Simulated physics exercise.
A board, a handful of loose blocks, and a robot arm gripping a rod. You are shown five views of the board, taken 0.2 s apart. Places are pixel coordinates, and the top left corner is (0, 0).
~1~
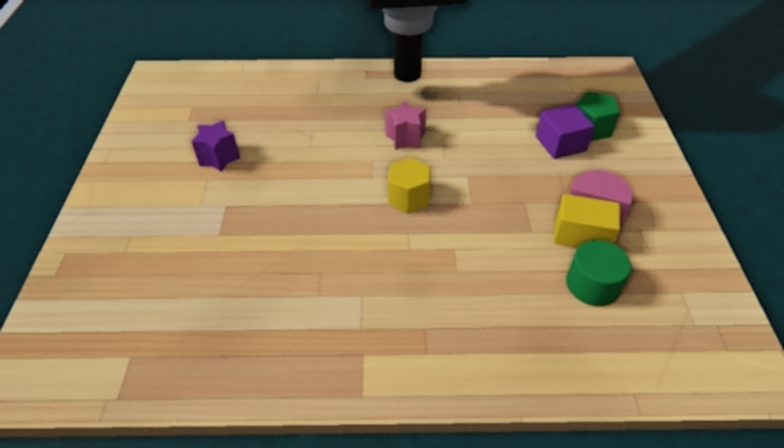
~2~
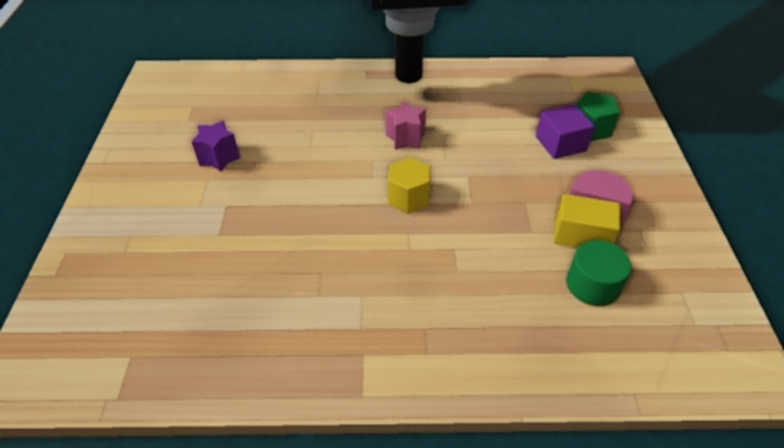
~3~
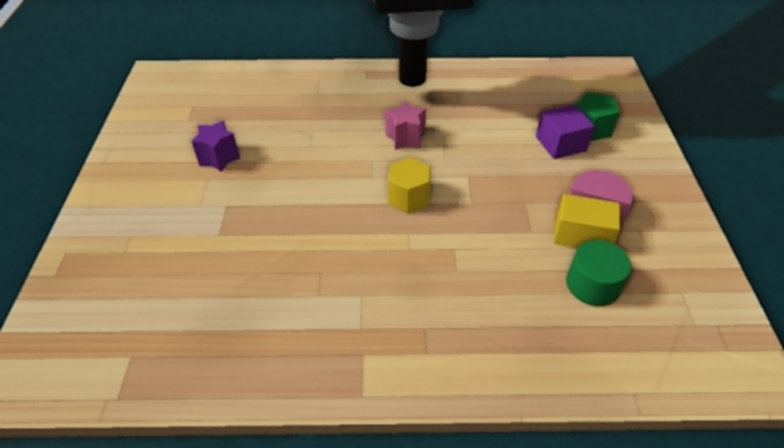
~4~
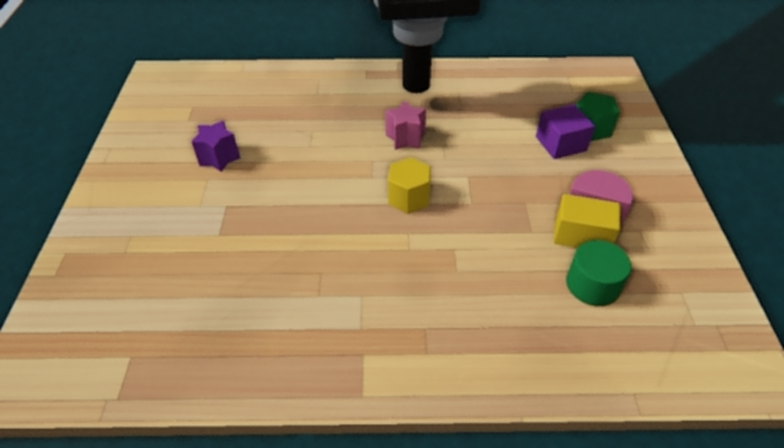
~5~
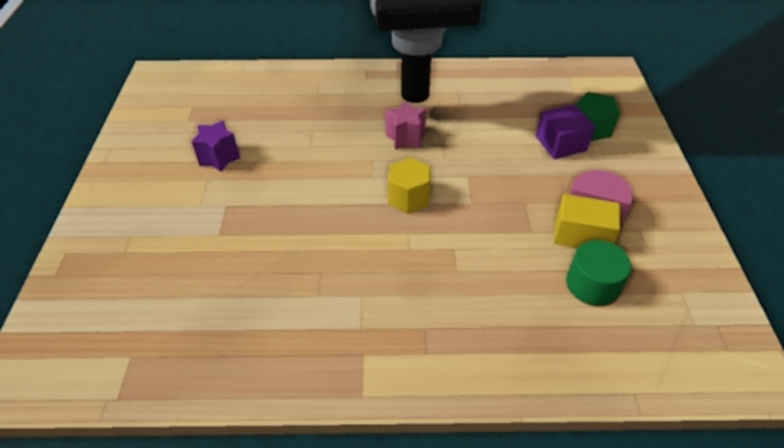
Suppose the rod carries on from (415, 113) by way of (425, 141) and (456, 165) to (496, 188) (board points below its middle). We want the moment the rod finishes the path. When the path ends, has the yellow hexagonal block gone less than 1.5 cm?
Yes.
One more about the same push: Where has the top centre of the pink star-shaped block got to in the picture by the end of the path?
My estimate: (403, 130).
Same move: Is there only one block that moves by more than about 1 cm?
It seems so.
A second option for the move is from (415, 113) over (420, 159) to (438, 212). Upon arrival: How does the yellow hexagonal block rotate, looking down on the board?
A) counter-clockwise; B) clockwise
The one that fits is B, clockwise.
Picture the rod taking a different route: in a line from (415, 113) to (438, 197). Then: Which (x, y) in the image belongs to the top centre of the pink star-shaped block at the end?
The centre of its top will be at (399, 138).
The first path, step by step. One third of the way, rod (426, 123); pink star-shaped block (402, 127), turned 20° clockwise.
Two thirds of the way, rod (459, 147); pink star-shaped block (403, 130), turned 40° clockwise.
At the end, rod (499, 169); pink star-shaped block (403, 130), turned 40° clockwise; yellow hexagonal block not moved.
